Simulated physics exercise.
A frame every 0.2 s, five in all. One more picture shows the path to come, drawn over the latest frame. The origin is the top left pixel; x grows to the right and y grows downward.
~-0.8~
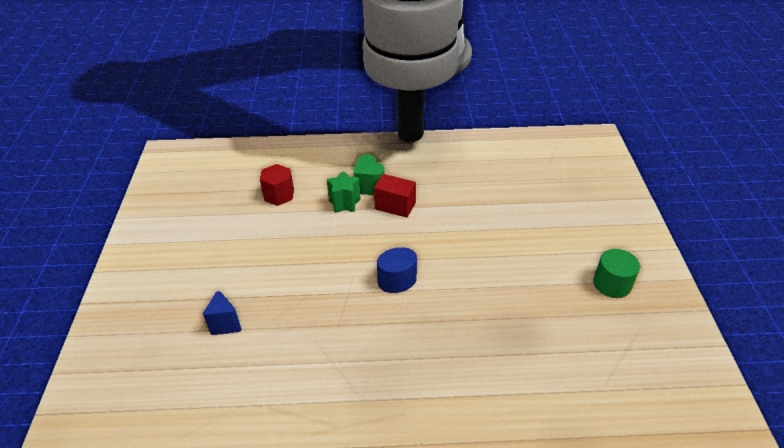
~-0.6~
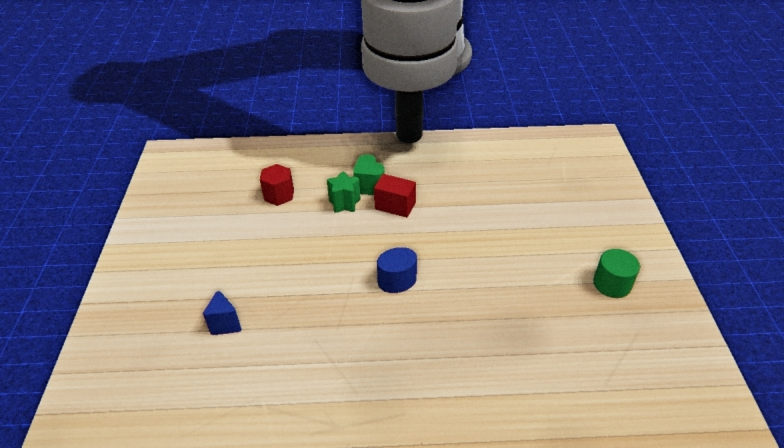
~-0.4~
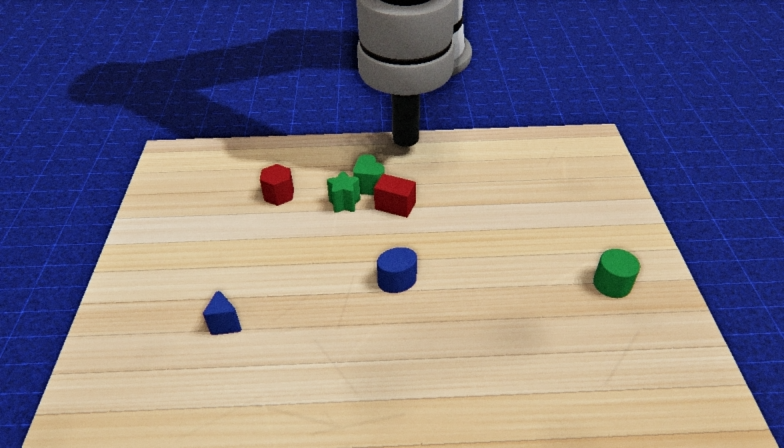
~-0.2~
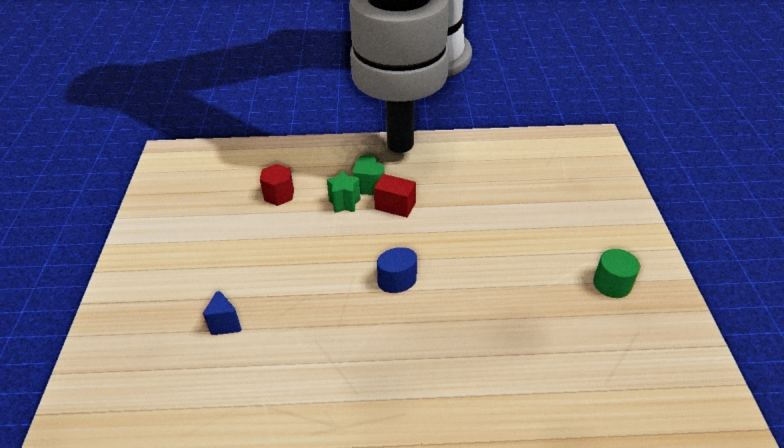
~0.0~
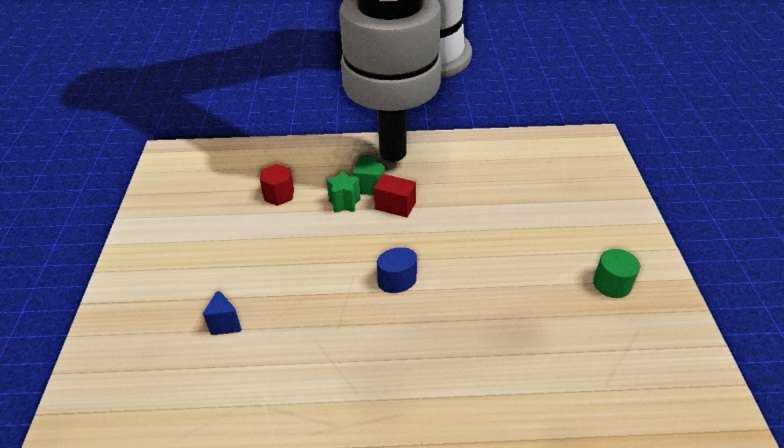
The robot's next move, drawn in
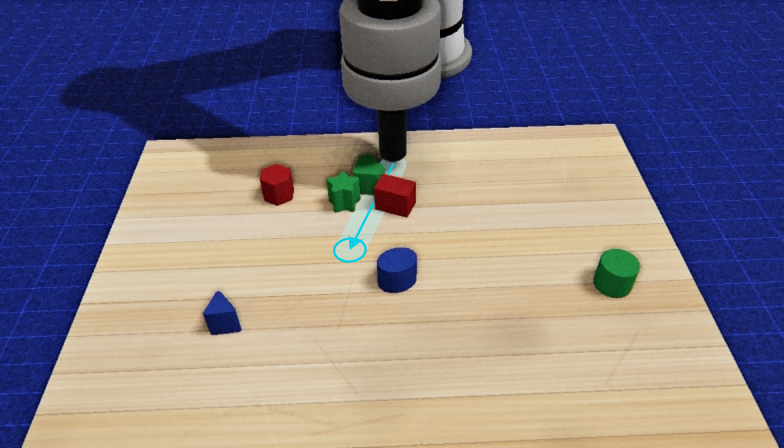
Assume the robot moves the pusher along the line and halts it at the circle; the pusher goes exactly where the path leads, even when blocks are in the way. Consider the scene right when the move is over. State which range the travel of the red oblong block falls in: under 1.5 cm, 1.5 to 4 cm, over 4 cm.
Band: 1.5 to 4 cm.
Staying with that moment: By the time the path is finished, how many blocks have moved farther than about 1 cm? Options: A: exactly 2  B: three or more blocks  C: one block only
My answer is option B.
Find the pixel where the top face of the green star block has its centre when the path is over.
The middle of its top is at (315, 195).
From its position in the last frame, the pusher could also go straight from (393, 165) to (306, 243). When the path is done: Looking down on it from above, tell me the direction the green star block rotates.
It is turned clockwise.
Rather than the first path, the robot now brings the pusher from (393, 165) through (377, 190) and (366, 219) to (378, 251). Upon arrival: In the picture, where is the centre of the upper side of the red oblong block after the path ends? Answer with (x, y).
It is going to be at (397, 199).
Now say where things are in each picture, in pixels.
In the first frame, tip of the pusher (410, 136), middles of tops, green star block (343, 181), green heart-shaped block (368, 165), red oblong block (395, 184), blue elliptical block (397, 259).
In the second frame, pusher (409, 137), nothing pushed.
In the third frame, pusher (406, 140), nothing pushed.
In the fourth frame, pusher (400, 146), nothing pushed.
In the fifth frame, pusher (393, 155), green star block (343, 181), green heart-shaped block (368, 165), red oblong block (395, 184), blue elliptical block (397, 259).
The line goes from (393, 165) to (350, 250).
What follows on the original path. One third of the way, pusher (379, 181); green star block (332, 188); green heart-shaped block (354, 176), turned 10° clockwise; red oblong block (396, 188), turned 15° anticlockwise.
Two thirds of the way, pusher (365, 209); green star block (314, 196), turned 25° clockwise; green heart-shaped block (342, 187), turned 60° clockwise; red oblong block (396, 197), turned 80° anticlockwise.
At the end, pusher (349, 240); green star block (314, 196), turned 25° clockwise; green heart-shaped block (342, 187), turned 60° clockwise; red oblong block (396, 198), turned 85° anticlockwise; blue elliptical block unmoved.
